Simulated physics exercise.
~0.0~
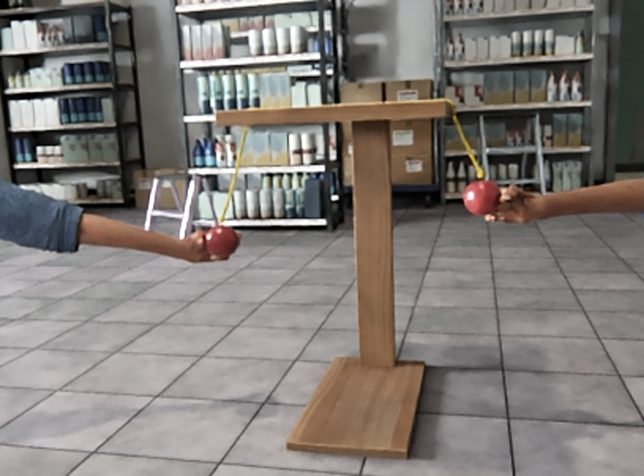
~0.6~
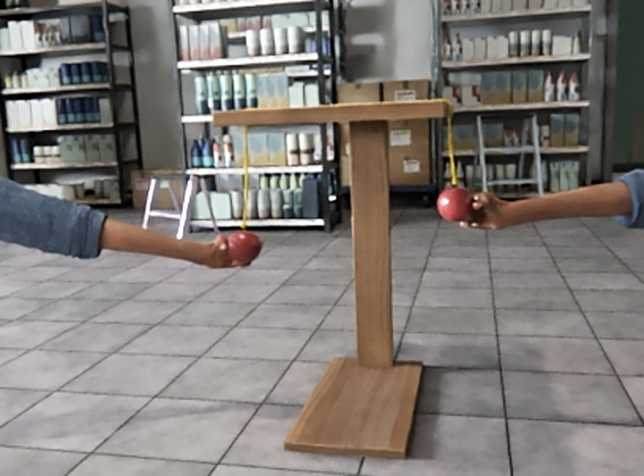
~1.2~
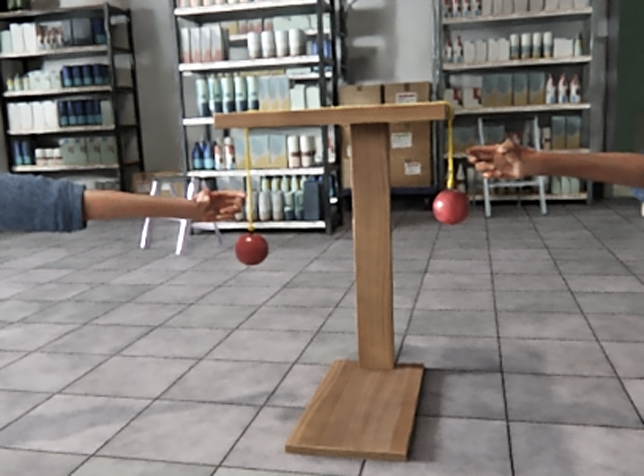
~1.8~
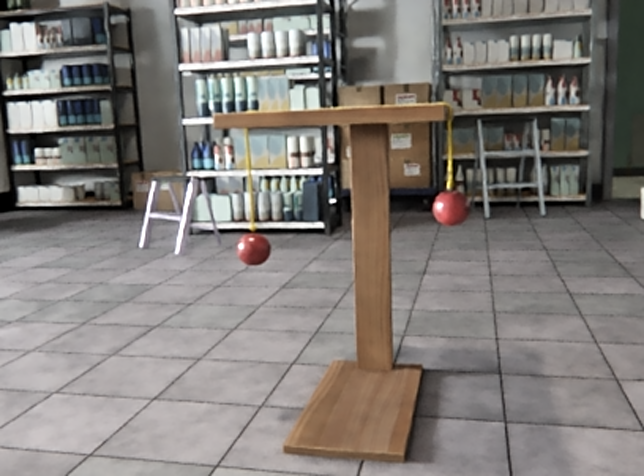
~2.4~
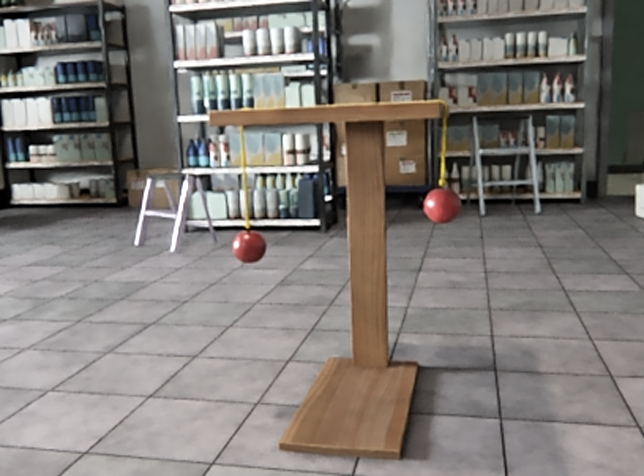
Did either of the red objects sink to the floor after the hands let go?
No, neither one sank. The yellow lace kept its balance over the stand, and both red objects stayed hanging where they were.
